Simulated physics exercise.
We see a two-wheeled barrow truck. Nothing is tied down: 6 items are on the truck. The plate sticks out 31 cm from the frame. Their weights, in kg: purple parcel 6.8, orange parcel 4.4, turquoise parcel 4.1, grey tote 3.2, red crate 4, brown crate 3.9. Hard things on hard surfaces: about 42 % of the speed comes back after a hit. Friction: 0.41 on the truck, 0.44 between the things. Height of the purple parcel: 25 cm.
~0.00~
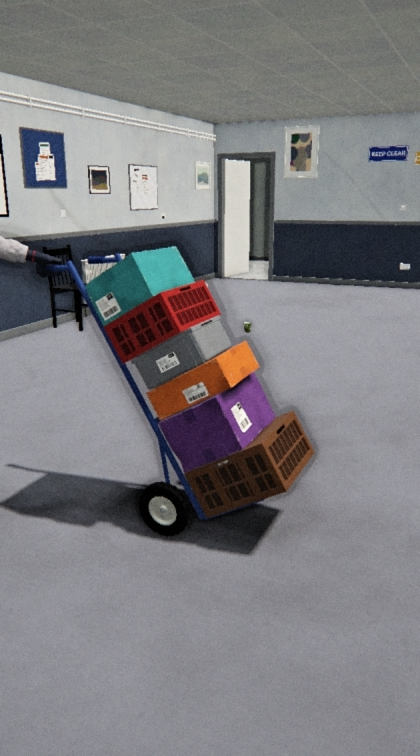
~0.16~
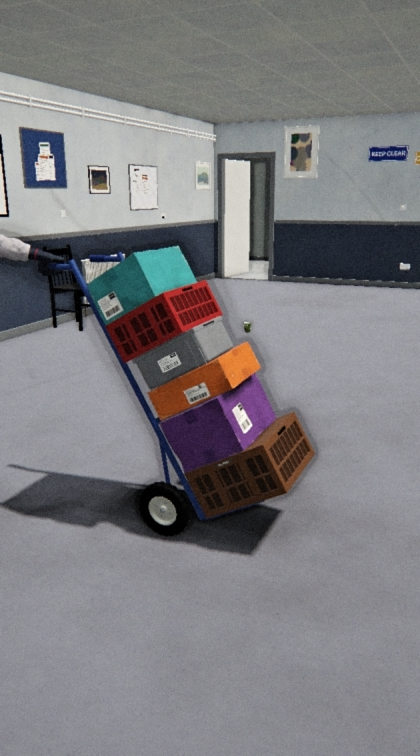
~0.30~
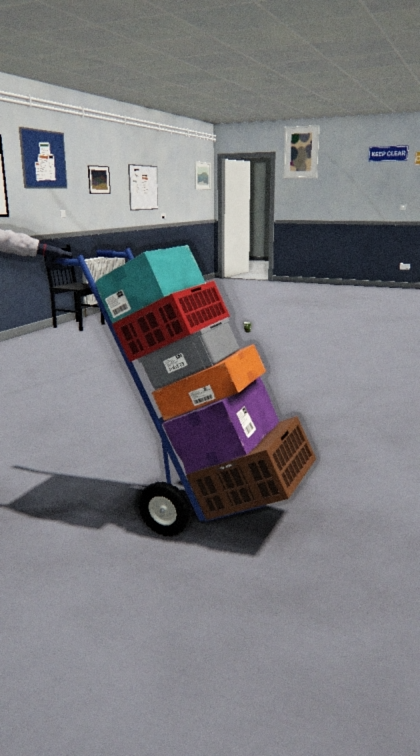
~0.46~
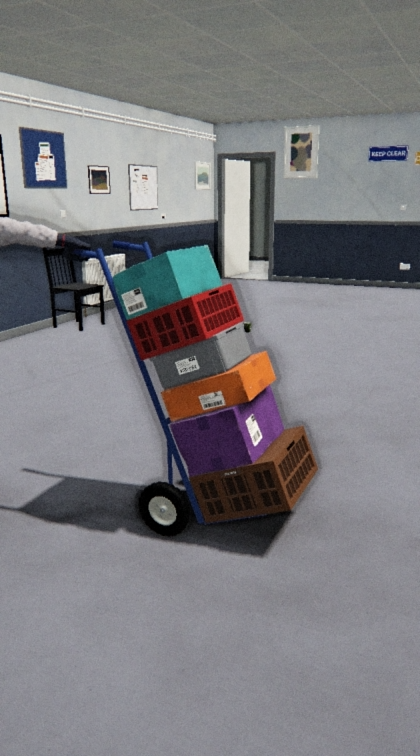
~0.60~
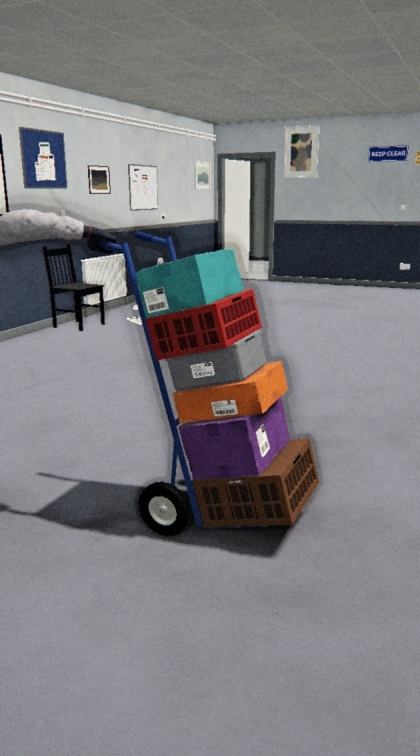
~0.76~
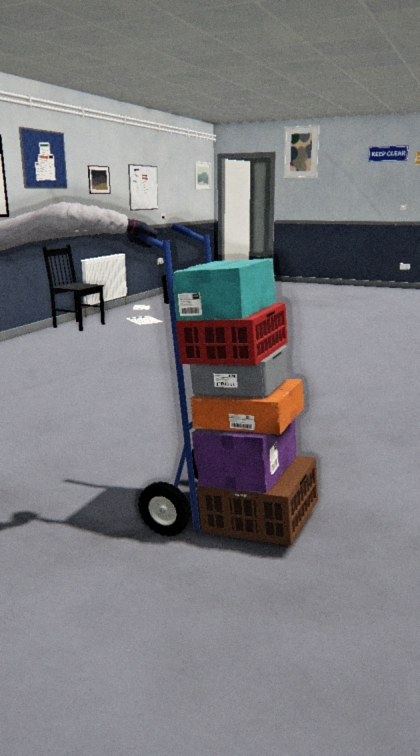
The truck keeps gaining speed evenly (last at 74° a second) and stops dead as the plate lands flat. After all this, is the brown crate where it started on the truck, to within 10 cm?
The brown crate stays put.
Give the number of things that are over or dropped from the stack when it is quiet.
That comes to 0.
After 1.06 s, truck upright; brown crate tipped 6° from how it sat near (263, 499); turquoise parcel tipped 9° from how it sat; red crate tipped 9° from how it sat.
After 1.56 s, truck upright; turquoise parcel slid 11 cm; red crate slid 6 cm; grey tote slid 4 cm.
At rest (2.2 s), all 6 in place, give or take 10 cm. Seen from the same camera at the end, brown crate near (260, 500).
